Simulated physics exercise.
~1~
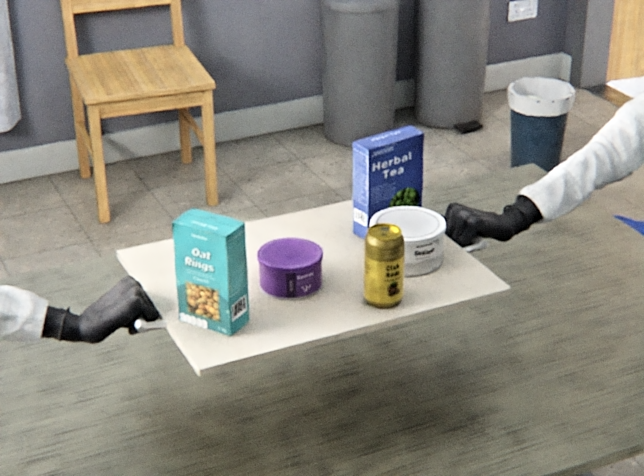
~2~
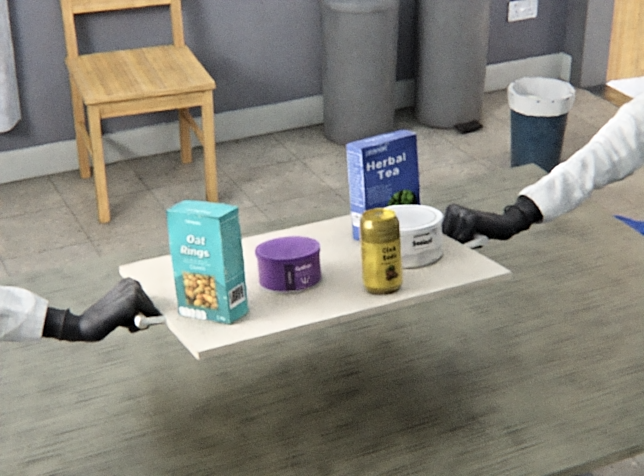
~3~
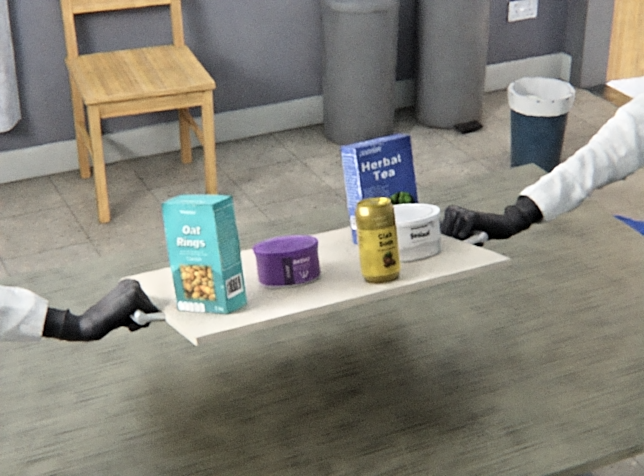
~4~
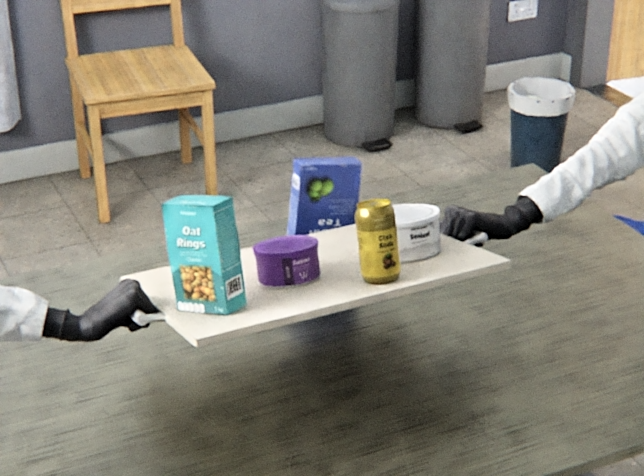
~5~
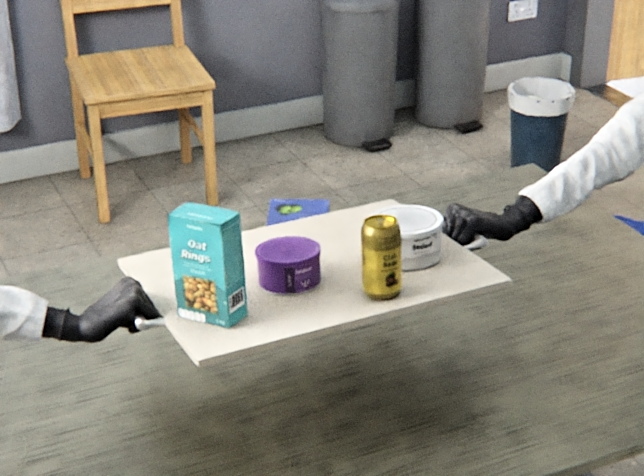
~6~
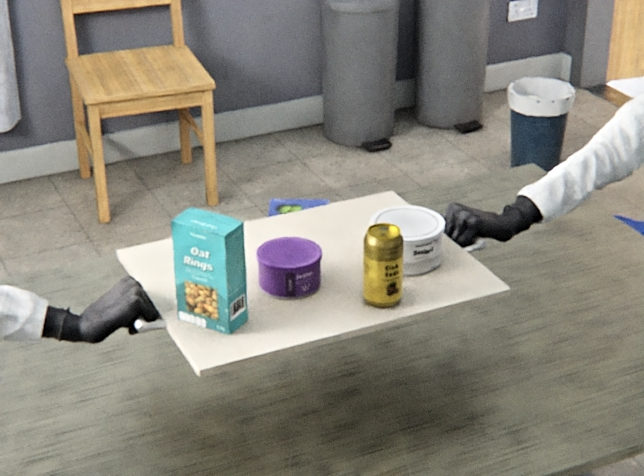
Two gloved hands tilting a rimless tray away and levelling it, the blue packet toppling off the far edge, four items staying upright.
